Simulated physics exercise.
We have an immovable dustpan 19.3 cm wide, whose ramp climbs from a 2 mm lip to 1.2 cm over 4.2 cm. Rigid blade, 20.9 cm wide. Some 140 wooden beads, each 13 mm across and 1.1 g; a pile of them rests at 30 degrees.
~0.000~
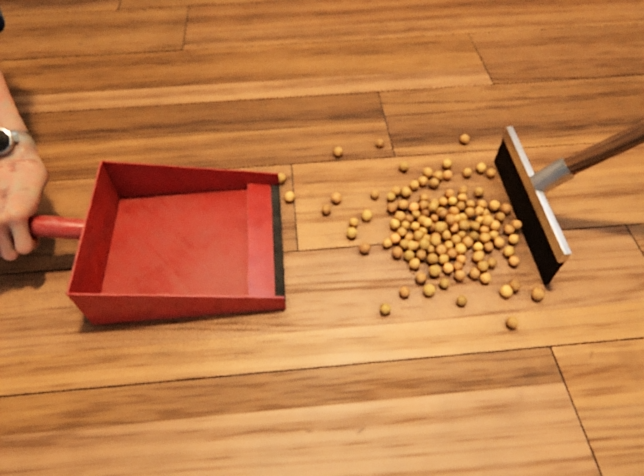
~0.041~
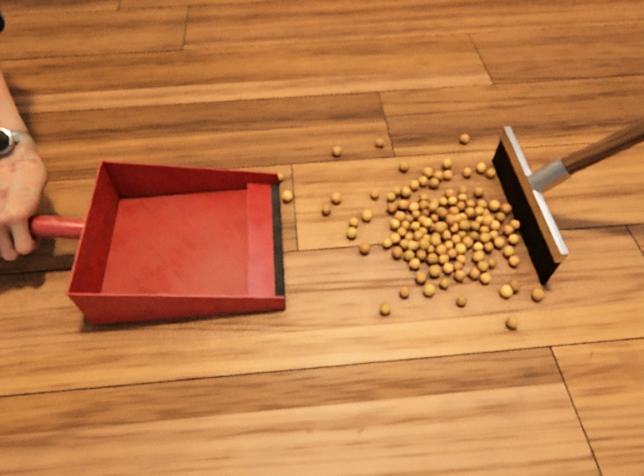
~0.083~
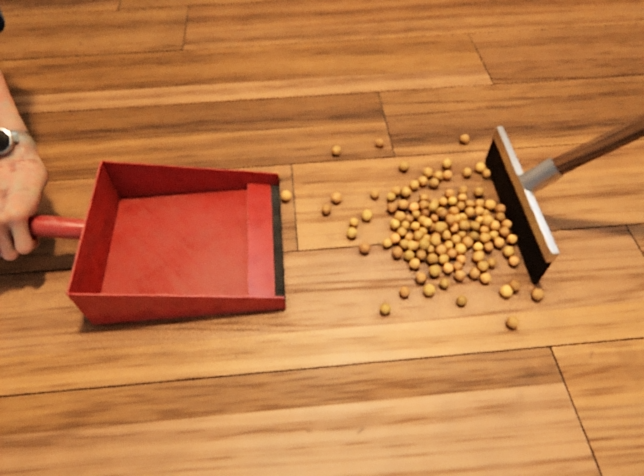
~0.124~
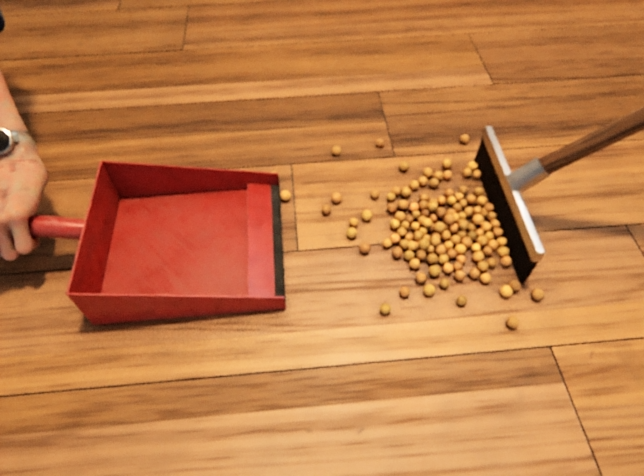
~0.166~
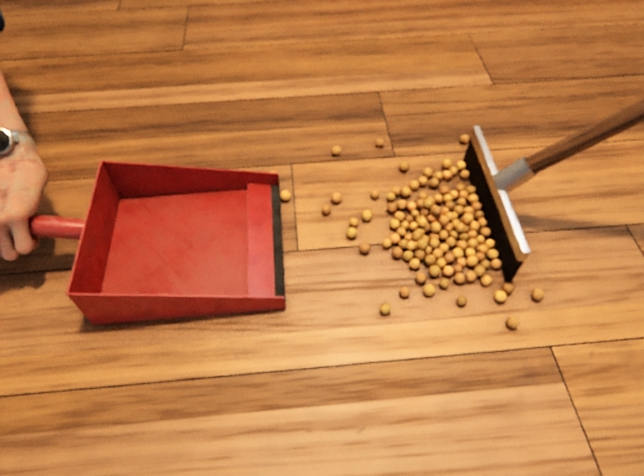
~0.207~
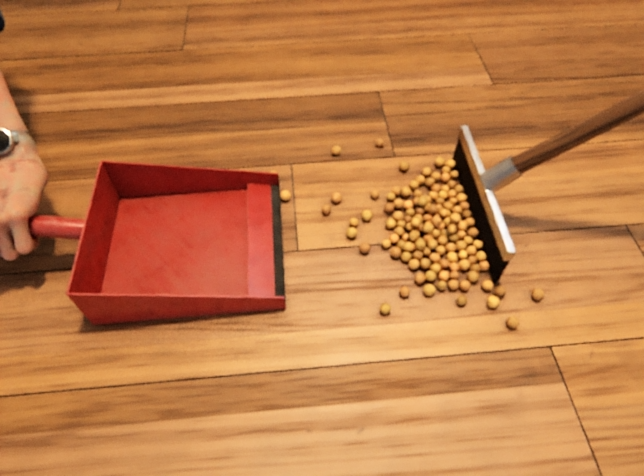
A flat, dark-faced blade on a wooden handle slides left across a plank floor, starting just right of a loose pile of small tan beads. It meets the pile's right edge and pushes those beads leftward, packing them closer together, while a hand holds a red dustpan still at left.
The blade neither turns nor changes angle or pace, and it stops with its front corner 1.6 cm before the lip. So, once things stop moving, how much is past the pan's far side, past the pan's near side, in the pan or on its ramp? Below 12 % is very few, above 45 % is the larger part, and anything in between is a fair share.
Past the pan's far side: A fair share, past the pan's near side: A fair share, in the pan or on its ramp: A fair share.
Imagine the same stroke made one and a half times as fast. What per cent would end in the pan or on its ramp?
I'd guess it lands at about 40 per cent.
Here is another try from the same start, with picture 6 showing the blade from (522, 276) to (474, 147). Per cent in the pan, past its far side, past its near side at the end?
Pan 20 % / far 10 % / near 25 %.
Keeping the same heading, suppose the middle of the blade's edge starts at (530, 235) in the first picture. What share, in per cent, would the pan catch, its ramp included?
Around 45 %.
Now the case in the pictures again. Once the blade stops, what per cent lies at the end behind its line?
About 25 percent.
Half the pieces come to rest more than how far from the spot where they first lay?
Around 22 centimetres.
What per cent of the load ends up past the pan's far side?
About 20 per cent.
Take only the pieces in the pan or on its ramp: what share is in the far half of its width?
I'd say near 50 per cent.
Then, at 0.51 s, middle of the blade 14 cm from the lip; 0 % over the lip, far side 15 %, near side 15 %.
After 0.71 s, middle of the blade 6 cm from the lip; 5 % over the lip, far side 20 %, near side 15 %.
After 1.03 s, middle of the blade 2 cm from the lip; 40 % over the lip, far side 20 %, near side 15 %.
At rest (1.6 s), far side 20 %, near side 15 %, pan 40 %, in front of the lip or behind the blade 25 %.
